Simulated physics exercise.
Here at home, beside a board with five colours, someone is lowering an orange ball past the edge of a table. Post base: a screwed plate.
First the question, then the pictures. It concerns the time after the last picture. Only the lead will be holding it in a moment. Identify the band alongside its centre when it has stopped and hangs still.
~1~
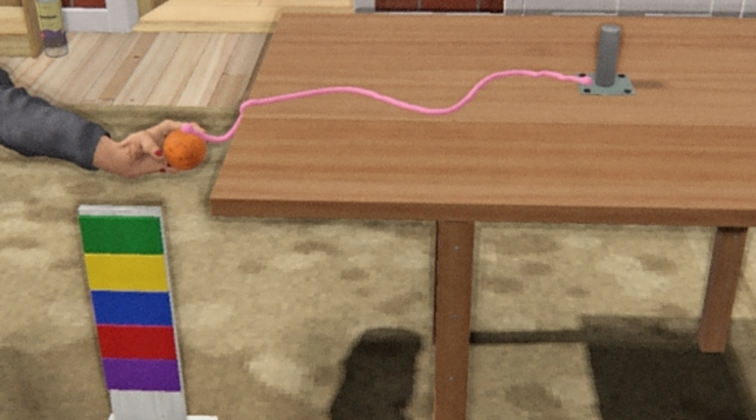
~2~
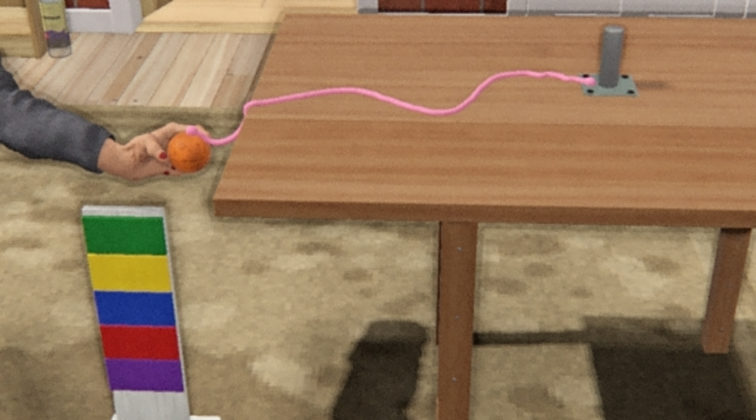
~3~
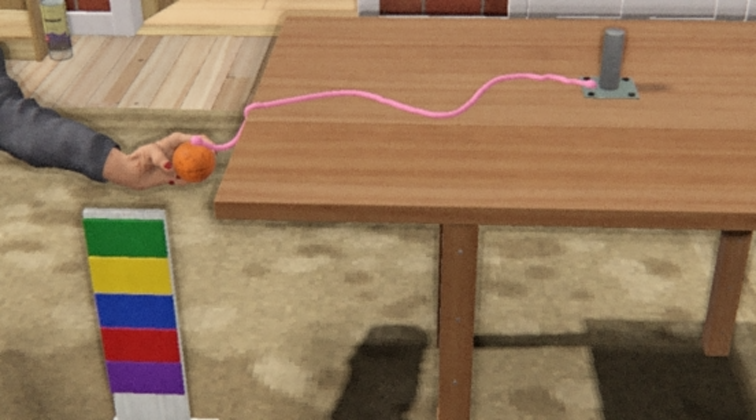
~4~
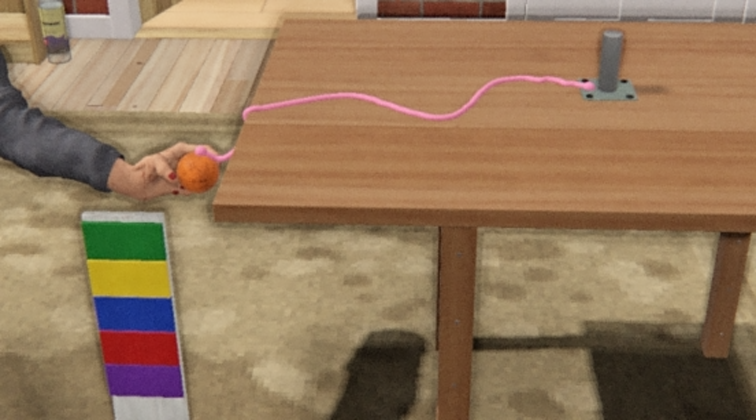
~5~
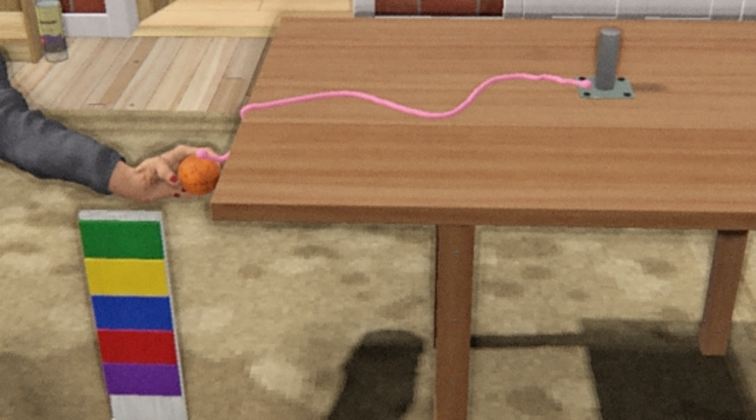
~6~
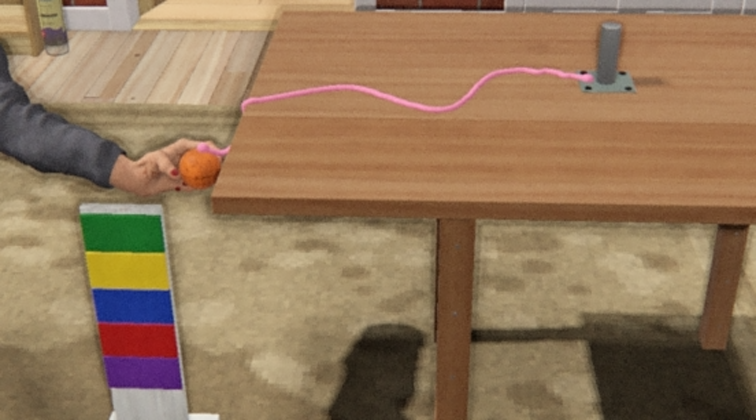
Its centre is alongside the yellow band.
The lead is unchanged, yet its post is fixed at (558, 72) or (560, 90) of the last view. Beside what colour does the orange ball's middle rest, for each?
In turn, blue and then blue.
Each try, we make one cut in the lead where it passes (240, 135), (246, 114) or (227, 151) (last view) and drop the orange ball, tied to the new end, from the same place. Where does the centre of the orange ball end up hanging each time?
In order, it ends up near (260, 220), (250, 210) and (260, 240).
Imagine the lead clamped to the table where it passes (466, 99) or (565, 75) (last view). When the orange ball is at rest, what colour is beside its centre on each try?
Note: Try 1 green; try 2 yellow.
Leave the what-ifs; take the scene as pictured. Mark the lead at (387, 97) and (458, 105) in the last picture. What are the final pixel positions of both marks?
At (317, 98), then (401, 93).
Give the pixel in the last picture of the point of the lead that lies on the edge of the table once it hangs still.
Around (326, 90).
Soon after, ball near (219, 269); level with yellow.
After that, ball near (289, 263); level with yellow.
And then, ball near (247, 268); level with yellow.
In the end, ball near (255, 269); level with yellow. At yellow.
